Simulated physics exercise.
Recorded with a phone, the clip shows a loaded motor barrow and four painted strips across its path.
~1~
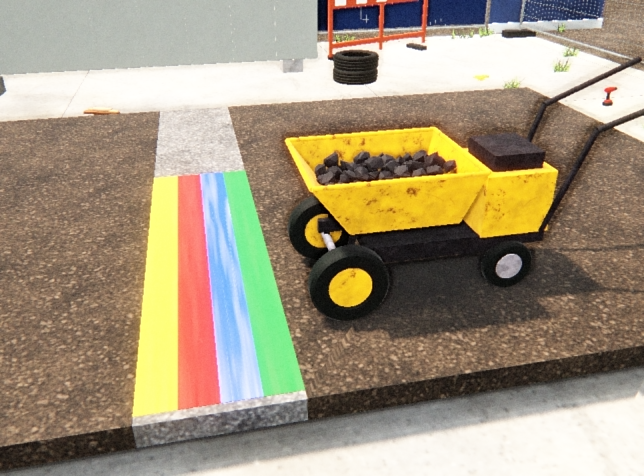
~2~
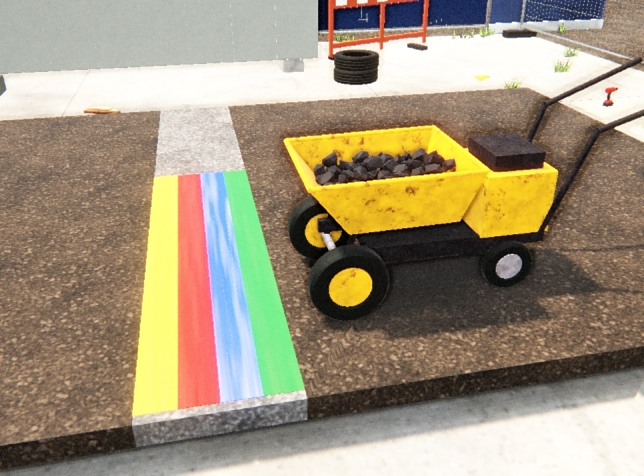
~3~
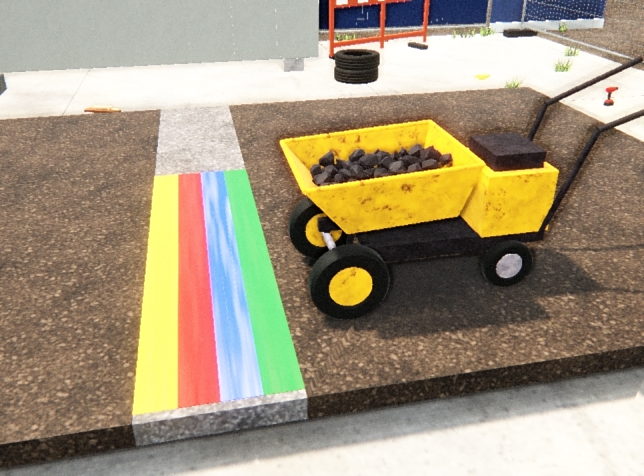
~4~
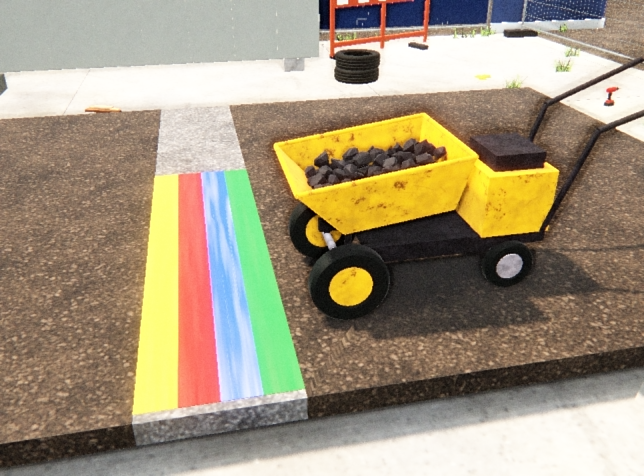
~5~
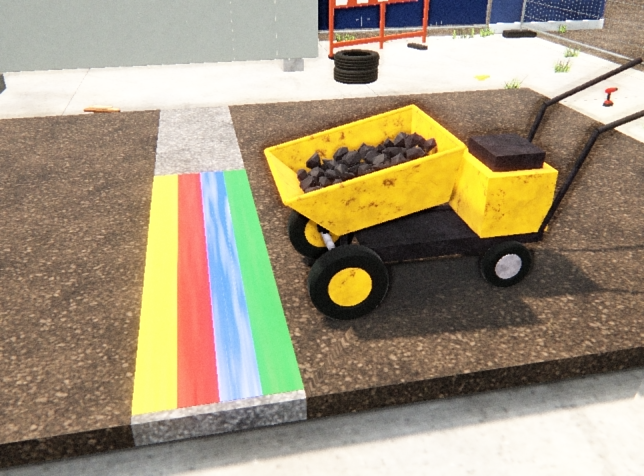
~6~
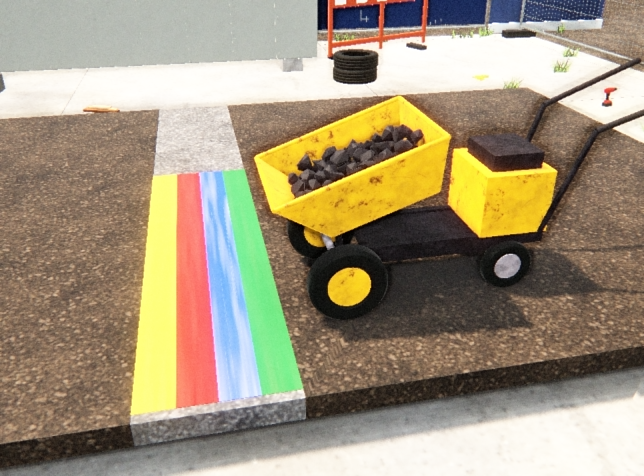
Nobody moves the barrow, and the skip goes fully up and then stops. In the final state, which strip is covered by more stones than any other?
The red strip is.
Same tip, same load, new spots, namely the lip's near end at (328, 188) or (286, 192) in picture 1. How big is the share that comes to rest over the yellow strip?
That works out to 10 per cent for the first position and 30 per cent for the second.
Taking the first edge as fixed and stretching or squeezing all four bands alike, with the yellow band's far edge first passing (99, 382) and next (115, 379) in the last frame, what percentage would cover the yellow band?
Near 10 and 20 in a hundred.
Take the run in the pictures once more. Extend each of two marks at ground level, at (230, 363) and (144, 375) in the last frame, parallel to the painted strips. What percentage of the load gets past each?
About 70 percent, then about 10 percent.
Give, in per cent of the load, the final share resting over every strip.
Green strip 0 %, blue strip 15 %, red strip 30 %, yellow strip 20 %.
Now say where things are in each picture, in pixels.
The first frame shows lip of the skip at (312, 190), level; top of the load at (394, 169), lumps of coal; green strip at (276, 354); blue strip at (237, 359); red strip at (198, 365); yellow strip at (157, 371).
The second frame shows lip of the skip at (310, 190), level; top of the load at (393, 169).
The third frame shows lip of the skip at (305, 192), tipped barely; top of the load at (390, 166).
The fourth frame shows lip of the skip at (297, 196), tipped a little; top of the load at (404, 159).
The fifth frame shows lip of the skip at (286, 203), tipped a little; top of the load at (401, 154).
The sixth frame shows lip of the skip at (275, 211), tipped clearly; top of the load at (390, 148); green strip at (274, 353); blue strip at (235, 358); red strip at (196, 363); yellow strip at (155, 369).
Soon after the last picture, skip tipped steeply; all in the skip.
A little later, skip tipped right over; most in the skip; a small part over the blue strip; a small part over the red strip.
Later still, skip tipped right over; about a quarter in the skip; a small part over the blue strip; about a third over the red strip; about a quarter over the yellow strip; a small part off the paint.
By the end, skip tipped right over; about a quarter in the skip; none over the green strip; about a quarter over the blue strip; about a third over the red strip; about a quarter over the yellow strip; a small part off the paint.
